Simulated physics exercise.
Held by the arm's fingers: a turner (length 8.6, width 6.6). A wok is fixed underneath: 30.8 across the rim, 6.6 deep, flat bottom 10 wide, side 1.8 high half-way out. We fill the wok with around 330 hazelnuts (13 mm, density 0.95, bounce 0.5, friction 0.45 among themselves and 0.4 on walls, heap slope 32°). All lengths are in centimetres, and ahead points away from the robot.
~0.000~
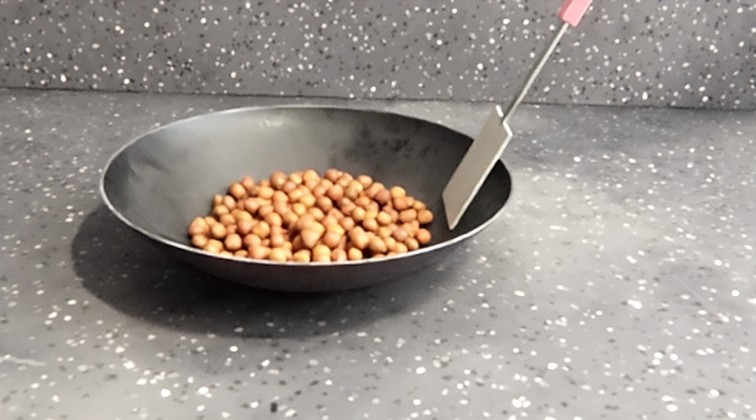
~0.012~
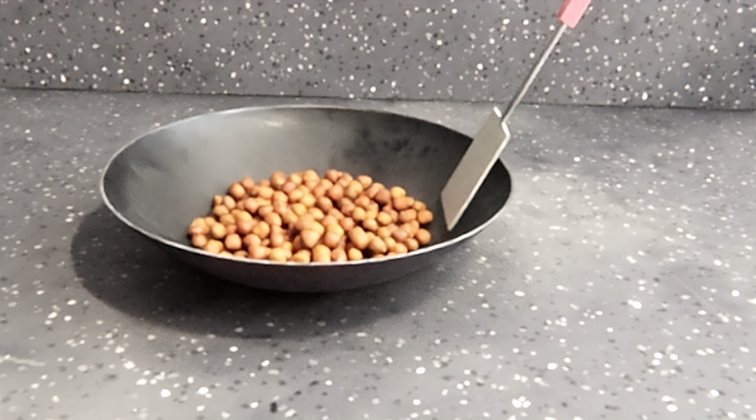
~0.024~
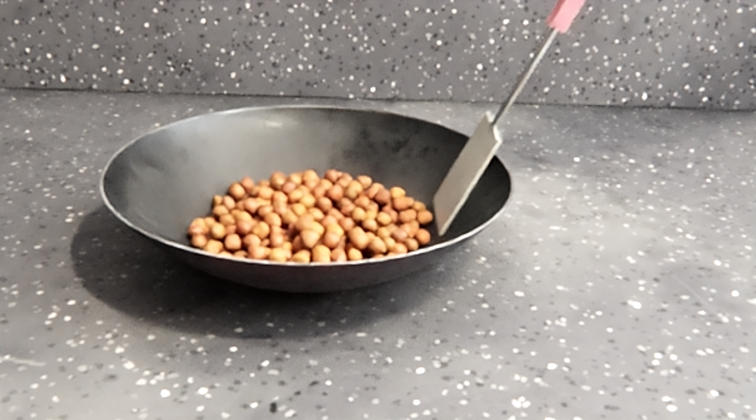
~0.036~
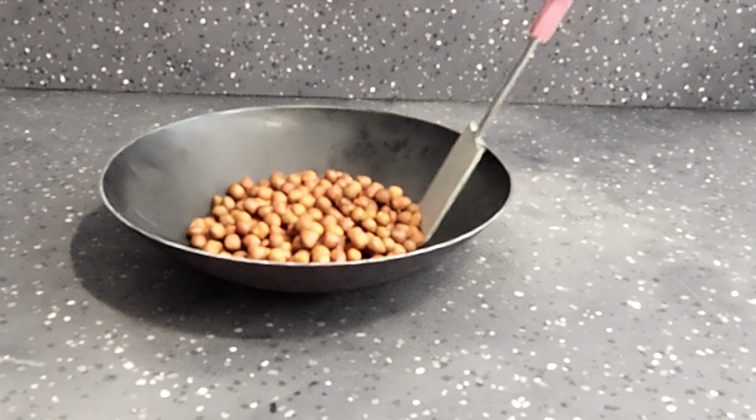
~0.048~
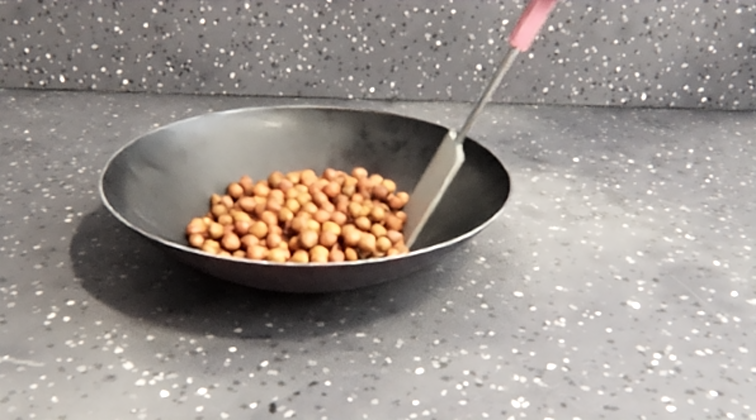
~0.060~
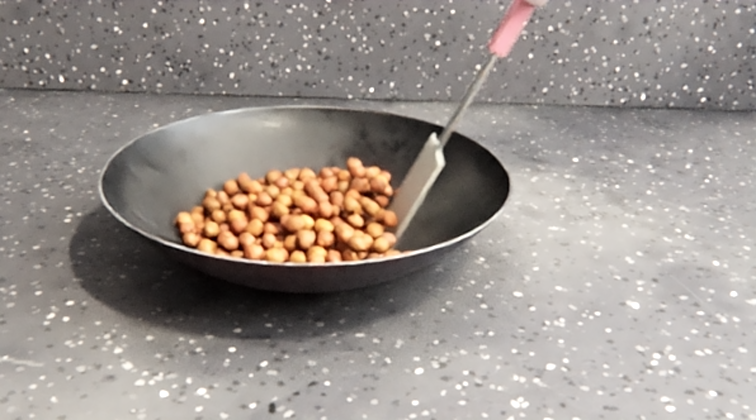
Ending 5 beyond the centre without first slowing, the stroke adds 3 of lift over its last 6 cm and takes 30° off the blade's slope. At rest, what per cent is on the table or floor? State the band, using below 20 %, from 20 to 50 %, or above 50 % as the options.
It falls below 20 %.
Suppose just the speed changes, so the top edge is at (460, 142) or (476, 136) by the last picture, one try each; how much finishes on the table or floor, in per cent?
That comes to some 0 and some 0 percent, in that order.
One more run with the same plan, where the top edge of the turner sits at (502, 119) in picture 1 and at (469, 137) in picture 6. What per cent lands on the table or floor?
My guess would be close to 0 per cent.
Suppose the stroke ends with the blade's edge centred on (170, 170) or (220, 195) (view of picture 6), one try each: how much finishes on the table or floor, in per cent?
Estimates, in order: 30 % and 10 %.
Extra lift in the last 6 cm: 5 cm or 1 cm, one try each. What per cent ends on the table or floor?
It works out to some 5 per cent for the first setting and some 0 per cent for the second.
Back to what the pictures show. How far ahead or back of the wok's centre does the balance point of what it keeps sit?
About 4.5 centimetres ahead.
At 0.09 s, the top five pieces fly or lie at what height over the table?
Height: Approx. 6 cm.
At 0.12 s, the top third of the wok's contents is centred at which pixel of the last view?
I'd put it close to (280, 199).
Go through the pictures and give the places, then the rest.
The turner top edge at (504, 120), sloping 64°; upper third of the load around (315, 212), from x 195 to 425, top at y 175; 331 in the wok, in the first picture.
The turner top edge at (502, 121), sloping 64°; upper third of the load around (315, 212), from x 195 to 425, top at y 175, in the second picture.
The turner top edge at (494, 126), sloping 64°; upper third of the load around (315, 212), from x 195 to 425, top at y 175, in the third picture.
The turner top edge at (477, 135), sloping 64°; upper third of the load around (313, 211), from x 195 to 415, top at y 175, in the fourth picture.
The turner top edge at (457, 143), sloping 64°; upper third of the load around (318, 209), from x 195 to 405, top at y 175, in the fifth picture.
The turner top edge at (438, 148), sloping 64°; upper third of the load around (314, 204), from x 185 to 410, top at y 165; 331 in the wok, in the sixth picture.
After 0.09 s, sloping 64°, highest piece 6 above the table; 331 in the wok.
After 0.12 s, sloping 54°, highest piece 8 above the table; 331 in the wok.
After 0.33 s, sloping 34°, highest piece 8 above the table; 323 in the wok, 3 on the table or floor, 5 on the blade or in flight.
After 1.38 s, sloping 34°, highest piece 6 above the table; 322 in the wok, 9 on the table or floor.
In the end, 322 in the wok, 9 on the table or floor. That is 3 % on the table or floor.
